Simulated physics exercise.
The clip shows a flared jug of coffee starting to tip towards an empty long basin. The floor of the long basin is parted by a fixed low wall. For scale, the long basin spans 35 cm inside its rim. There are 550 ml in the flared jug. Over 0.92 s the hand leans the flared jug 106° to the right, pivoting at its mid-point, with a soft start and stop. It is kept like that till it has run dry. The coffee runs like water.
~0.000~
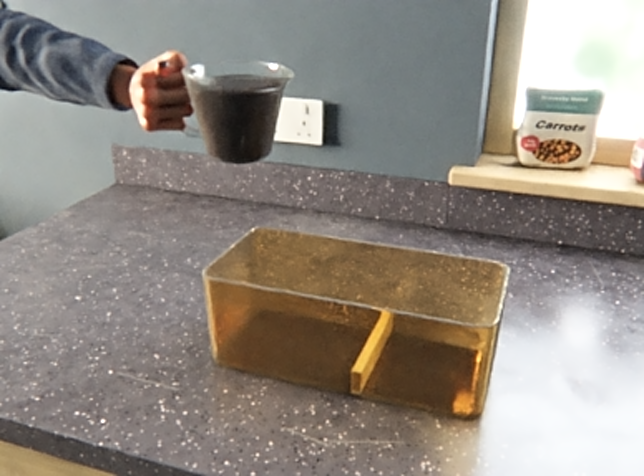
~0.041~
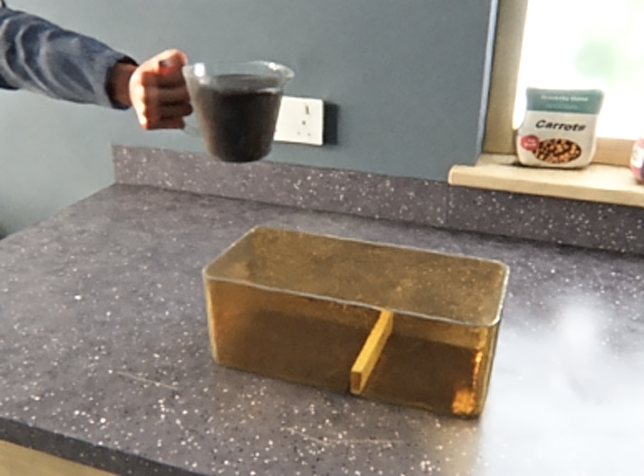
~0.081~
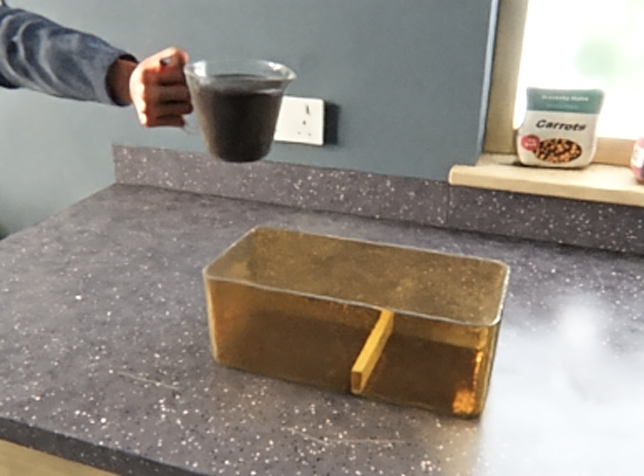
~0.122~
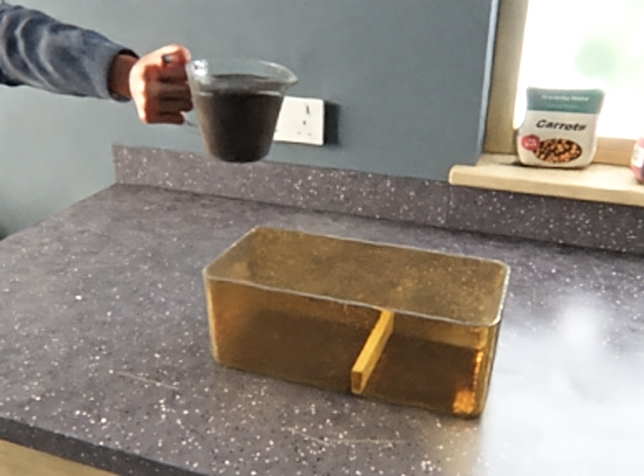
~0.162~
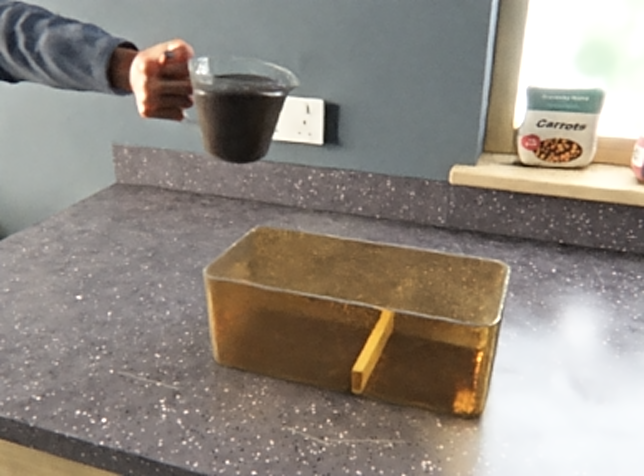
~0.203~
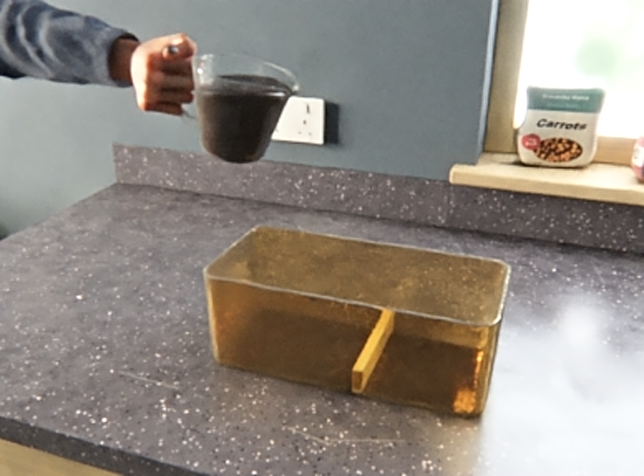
At the start, a hand holds a clear jug of dark liquid upright above a speckled worktop, up and to the left of an amber, see-through basin with a low divider. The hand then slowly leans the jug slightly to the right, the liquid staying inside, while the basin stays still.
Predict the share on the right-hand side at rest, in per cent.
About 11 per cent.
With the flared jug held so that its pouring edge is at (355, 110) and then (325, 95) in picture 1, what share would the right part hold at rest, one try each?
First 80, then 50 per cent.
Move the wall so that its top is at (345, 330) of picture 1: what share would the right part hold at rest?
In that case some 60 per cent.
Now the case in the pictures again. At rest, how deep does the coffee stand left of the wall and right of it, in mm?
Left about 16 mm, right about 2 mm.
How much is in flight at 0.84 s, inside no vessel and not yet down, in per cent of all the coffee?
About 20 per cent.
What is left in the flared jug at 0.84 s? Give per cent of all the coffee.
About 8 per cent.
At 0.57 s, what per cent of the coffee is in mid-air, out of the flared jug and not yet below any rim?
About 30 per cent.
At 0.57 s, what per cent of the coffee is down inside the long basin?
About 7 per cent.
After 0.57 s the tilt is 72° and 63 per cent is still to pour, 7 is left of the wall and 0 right of it.
After 0.84 s the tilt is 104° and 8 per cent is still to pour, 67 is left of the wall and 4 right of it.
After 1.12 s the tilt is 106° and 0 per cent is still to pour, 84 is left of the wall and 10 right of it.
After 1.42 s the tilt is 106° and 0 per cent is still to pour, 85 is left of the wall and 11 right of it.
In the end 85 per cent lies left of the wall, 11 right of it and 4 outside.
